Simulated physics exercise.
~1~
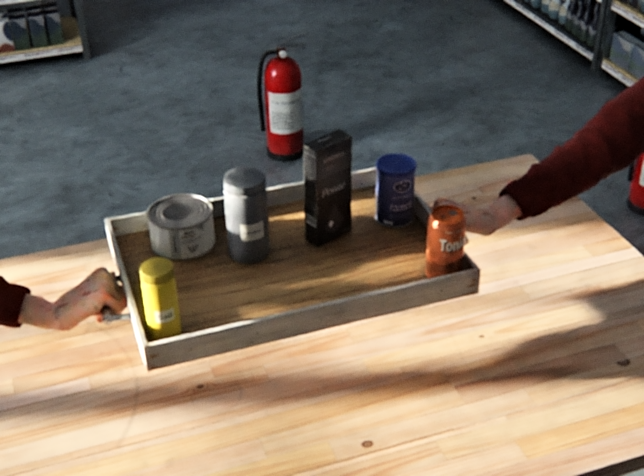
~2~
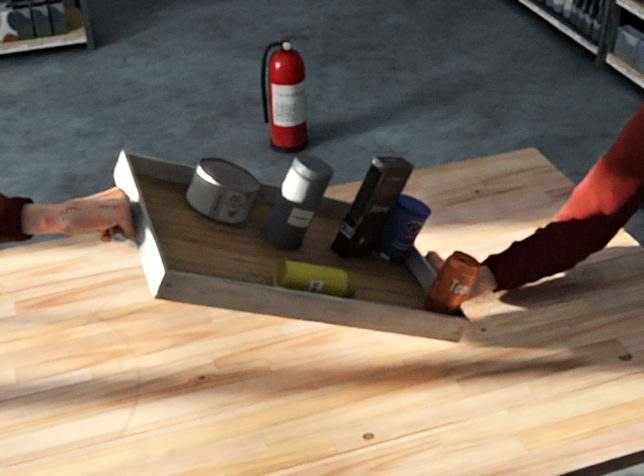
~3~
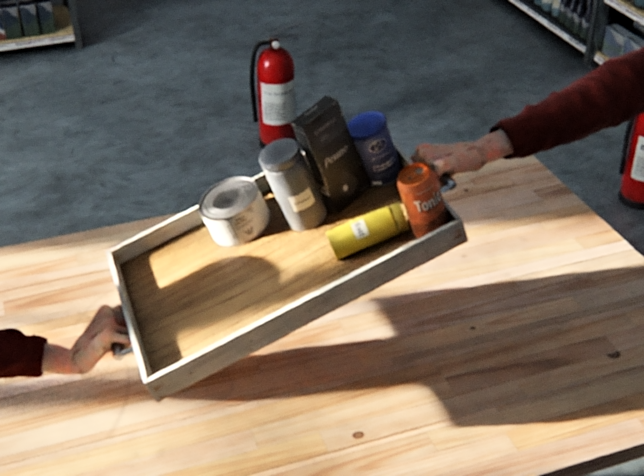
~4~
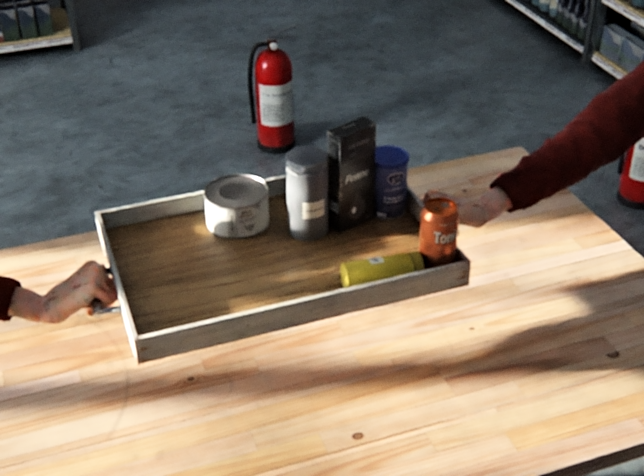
The clip opens on two hands holding a wooden tray above a table, with a white tub, grey jar, black packet, blue tin, orange can and yellow shaker standing on it. The tray tips steeply, right edge down, and the yellow shaker falls on its side and moves right as the tub, jar and packet shift the same way. The tray then tilts the other way, left edge down, with the items still grouped toward the right. Finally it returns to about level, the yellow shaker lying near the upright orange can while everything else stands.
